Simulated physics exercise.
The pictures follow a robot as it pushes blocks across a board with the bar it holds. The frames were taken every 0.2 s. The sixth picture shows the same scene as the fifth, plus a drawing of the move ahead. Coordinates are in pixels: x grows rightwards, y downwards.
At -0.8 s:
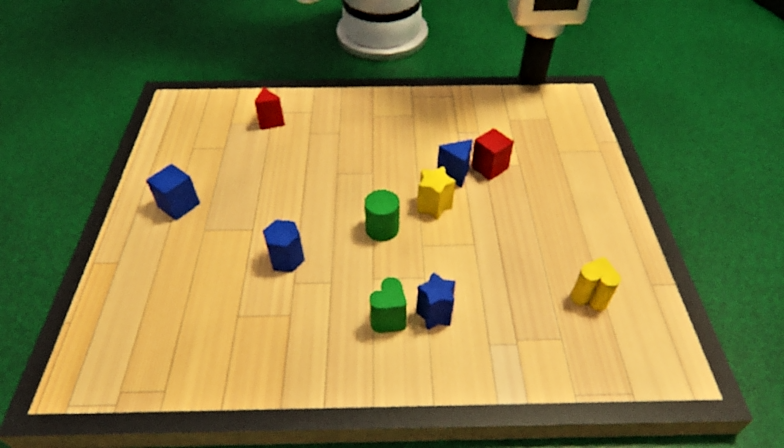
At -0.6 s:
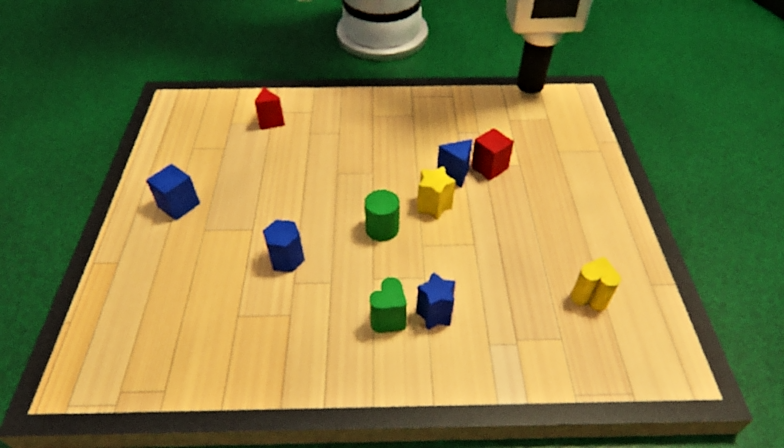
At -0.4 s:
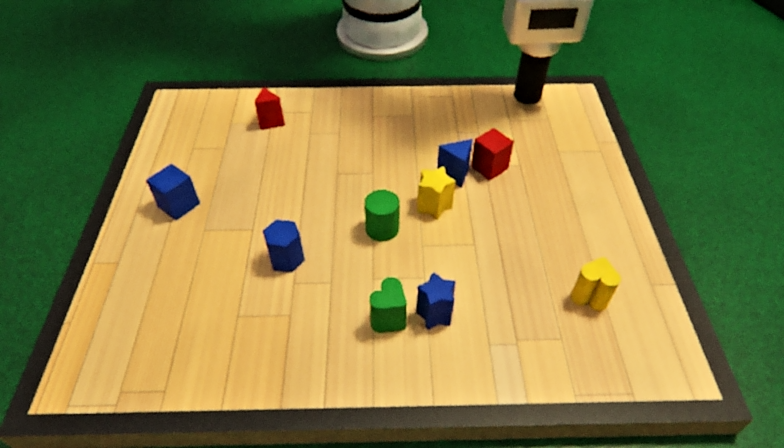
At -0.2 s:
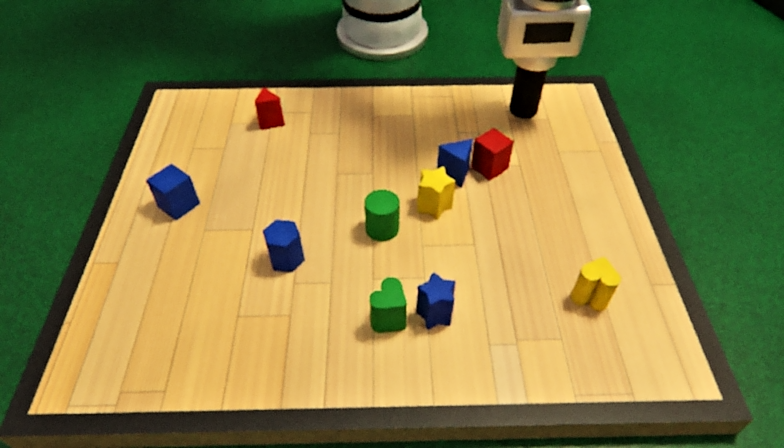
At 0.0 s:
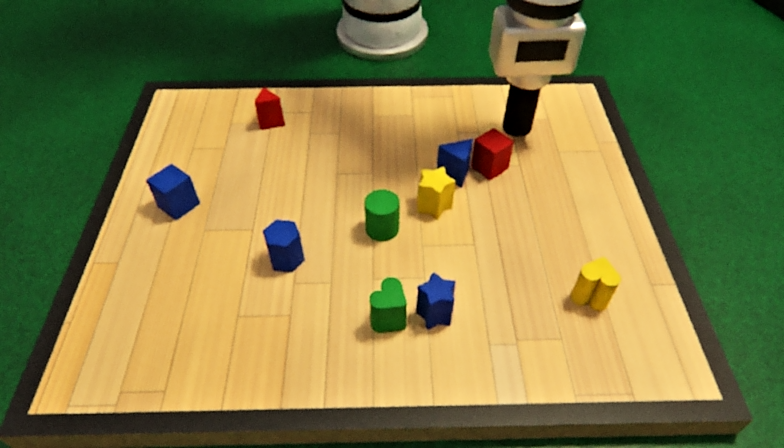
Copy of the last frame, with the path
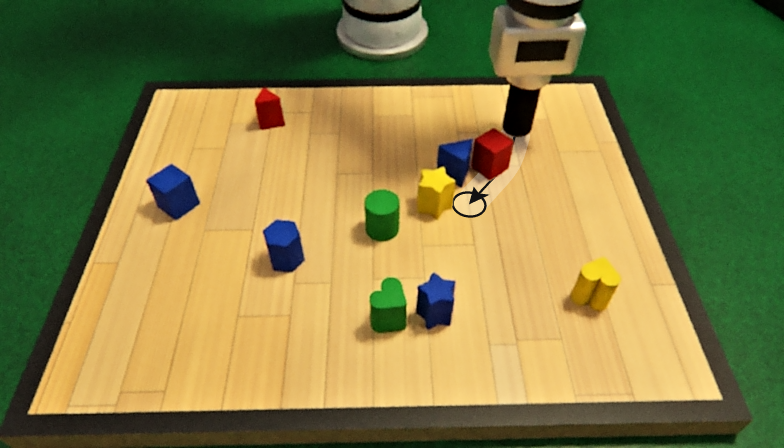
On a wooden board, a robot arm moves its black tip toward the still, coloured blocks.
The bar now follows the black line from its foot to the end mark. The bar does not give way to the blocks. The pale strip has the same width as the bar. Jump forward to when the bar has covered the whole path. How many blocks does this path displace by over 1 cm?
I reckon the push displaces three or more of the blocks by more than 1 cm.
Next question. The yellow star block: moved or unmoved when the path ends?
Displaced, by a centimetre or more.
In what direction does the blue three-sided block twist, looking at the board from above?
Short answer: Clockwise.
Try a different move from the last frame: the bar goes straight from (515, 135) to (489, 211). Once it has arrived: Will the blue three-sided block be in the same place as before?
That would be a no.
The drawn path runs from (515, 135) via (500, 170), ending at (469, 204).
What follows on the original path. One third of the way, bar at (509, 151); red square at (491, 144).
Two thirds of the way, bar at (491, 174); blue three-sided block at (438, 151); red square at (462, 160), turned 50° clockwise.
At the end, bar at (470, 197); yellow star block at (417, 186), turned 15° anticlockwise; blue three-sided block at (426, 152), turned 30° clockwise; red square at (437, 170), turned 85° clockwise.
